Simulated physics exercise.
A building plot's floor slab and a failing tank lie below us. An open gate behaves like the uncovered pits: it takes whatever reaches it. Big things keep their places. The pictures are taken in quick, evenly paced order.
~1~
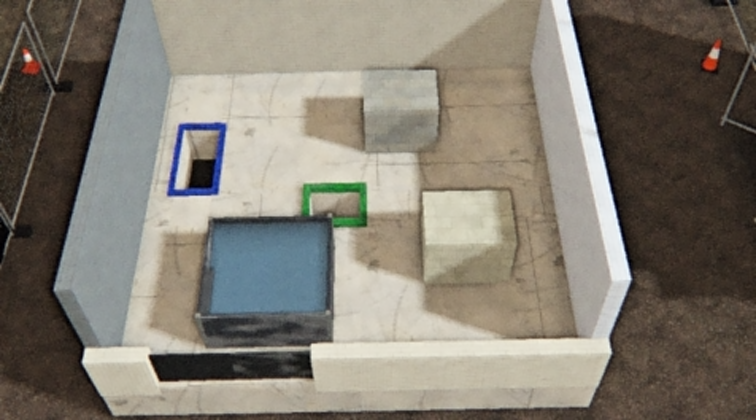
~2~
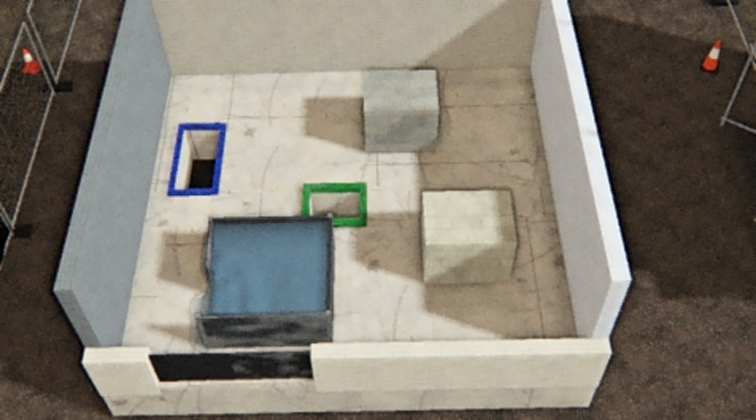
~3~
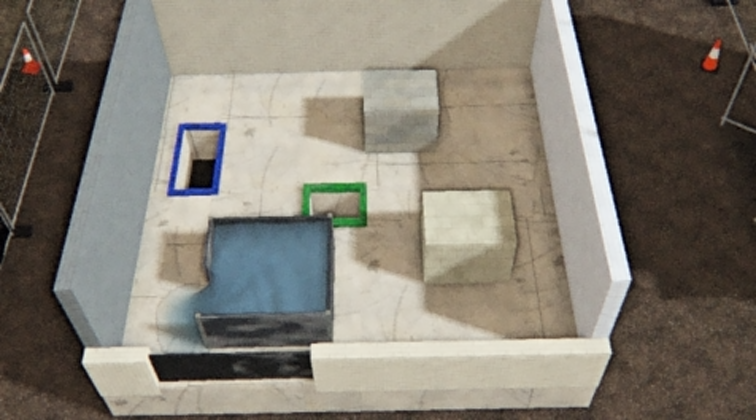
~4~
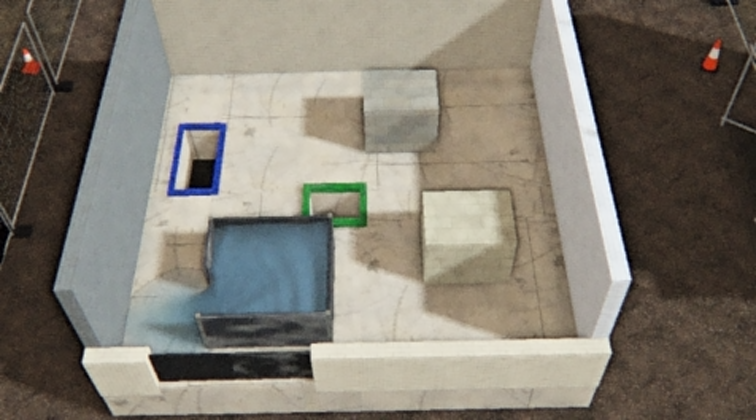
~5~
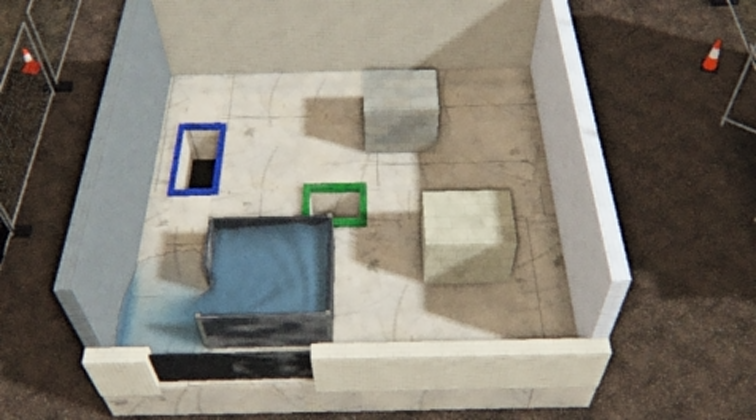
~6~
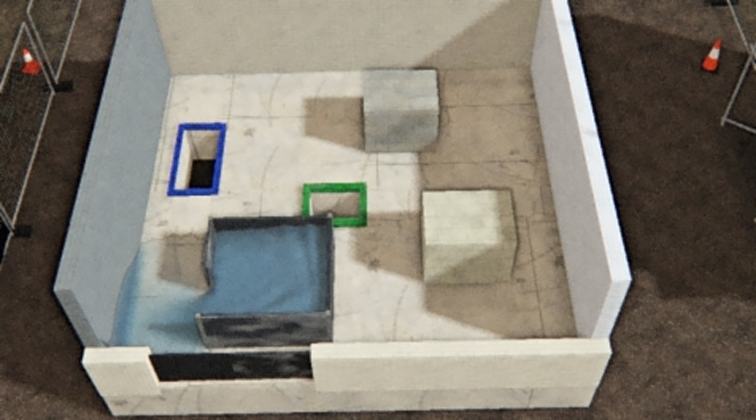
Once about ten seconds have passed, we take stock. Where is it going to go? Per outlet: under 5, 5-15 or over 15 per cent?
Result: The gate will take below five per cent. The blue pit will take beyond fifteen per cent. The green pit will take below five per cent.
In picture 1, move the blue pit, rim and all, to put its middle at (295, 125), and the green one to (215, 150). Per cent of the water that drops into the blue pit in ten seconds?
Out of every hundred parts, the blue pit gets 6.
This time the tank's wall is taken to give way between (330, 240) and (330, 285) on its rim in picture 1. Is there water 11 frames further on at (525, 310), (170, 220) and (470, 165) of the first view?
First point swamped, second point spared, third point swamped.
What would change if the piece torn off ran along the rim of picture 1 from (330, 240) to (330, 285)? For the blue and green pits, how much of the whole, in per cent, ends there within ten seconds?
Blue 2 %, green 0 %.
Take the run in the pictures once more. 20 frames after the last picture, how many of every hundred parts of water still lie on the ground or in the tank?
My estimate is some 90 percent.
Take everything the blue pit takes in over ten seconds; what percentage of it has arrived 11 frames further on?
Near 15 in a hundred.
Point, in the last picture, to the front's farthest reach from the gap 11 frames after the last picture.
The farthest point of the front sits at (171, 83).
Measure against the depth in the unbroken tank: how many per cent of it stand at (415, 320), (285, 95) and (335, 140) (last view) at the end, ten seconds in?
The depths come to near 6, 8 and 8 per cent respectively.
A moment on, water covers 10 % of the floor; the gate 0 %, the blue pit 0 %, the green pit 0 %.
Next, water covers 20 % of the floor; the gate 0 %, the blue pit 3 %, the green pit 0 %.
Then, water covers 50 % of the floor; the gate 0 %, the blue pit 10 %, the green pit 0 %.
Later, water covers 75 % of the floor; the gate 0 %, the blue pit 17 %, the green pit 0 %.
In the end, water covers 95 % of the floor; the gate 0 %, the blue pit 20 %, the green pit 0 %.
